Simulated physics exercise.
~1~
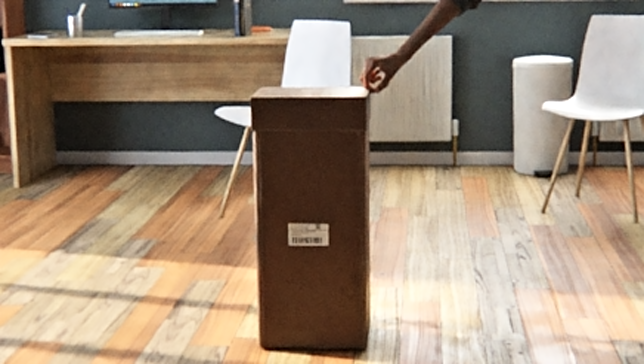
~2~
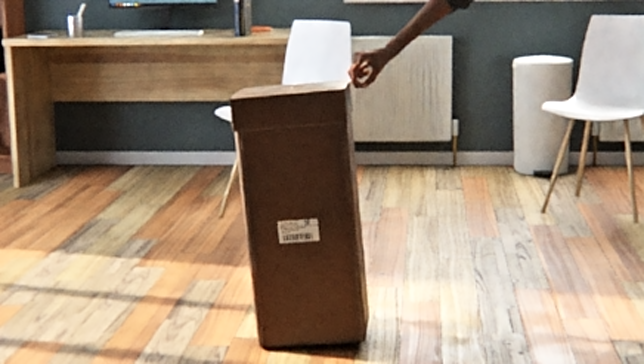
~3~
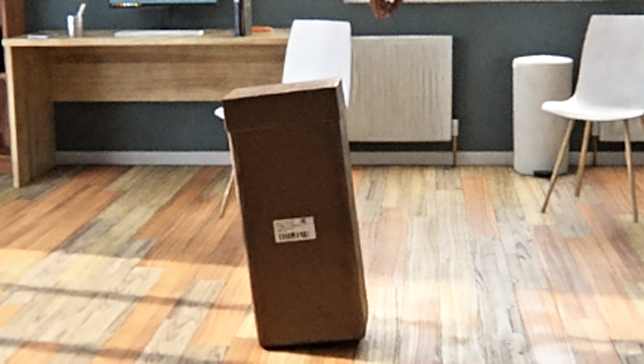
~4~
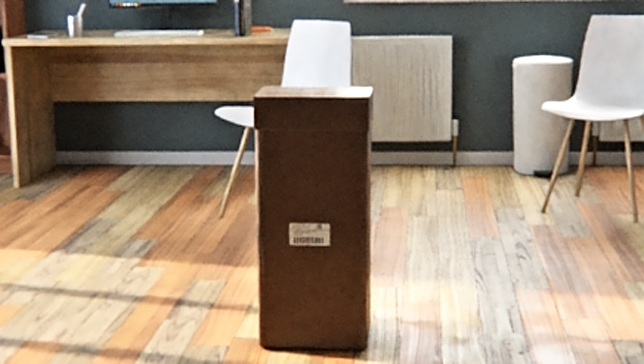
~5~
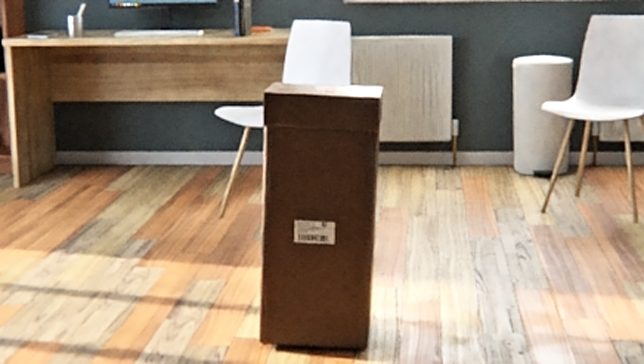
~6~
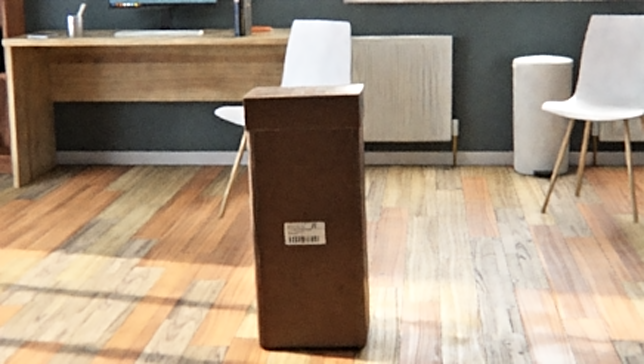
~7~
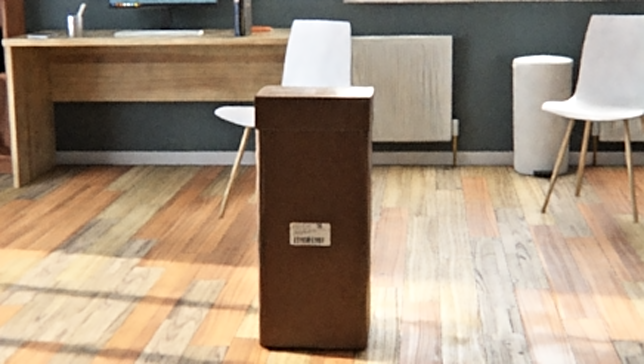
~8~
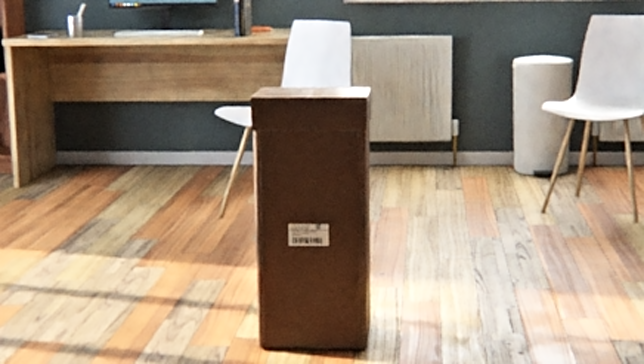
A tall brown box with a small white label stands upright on a sunlit wooden plank floor, seen from the front by a still camera. Behind it are a wooden desk at left, a white chair, a pale radiator, and a white bin and second white chair at right. A hand reaching in from above at the box's top right corner tips it to the left, then lets go and withdraws. The leaning box swings back upright, rocks slightly right, then slightly left, with shrinking wobbles, and finally settles standing on its base.
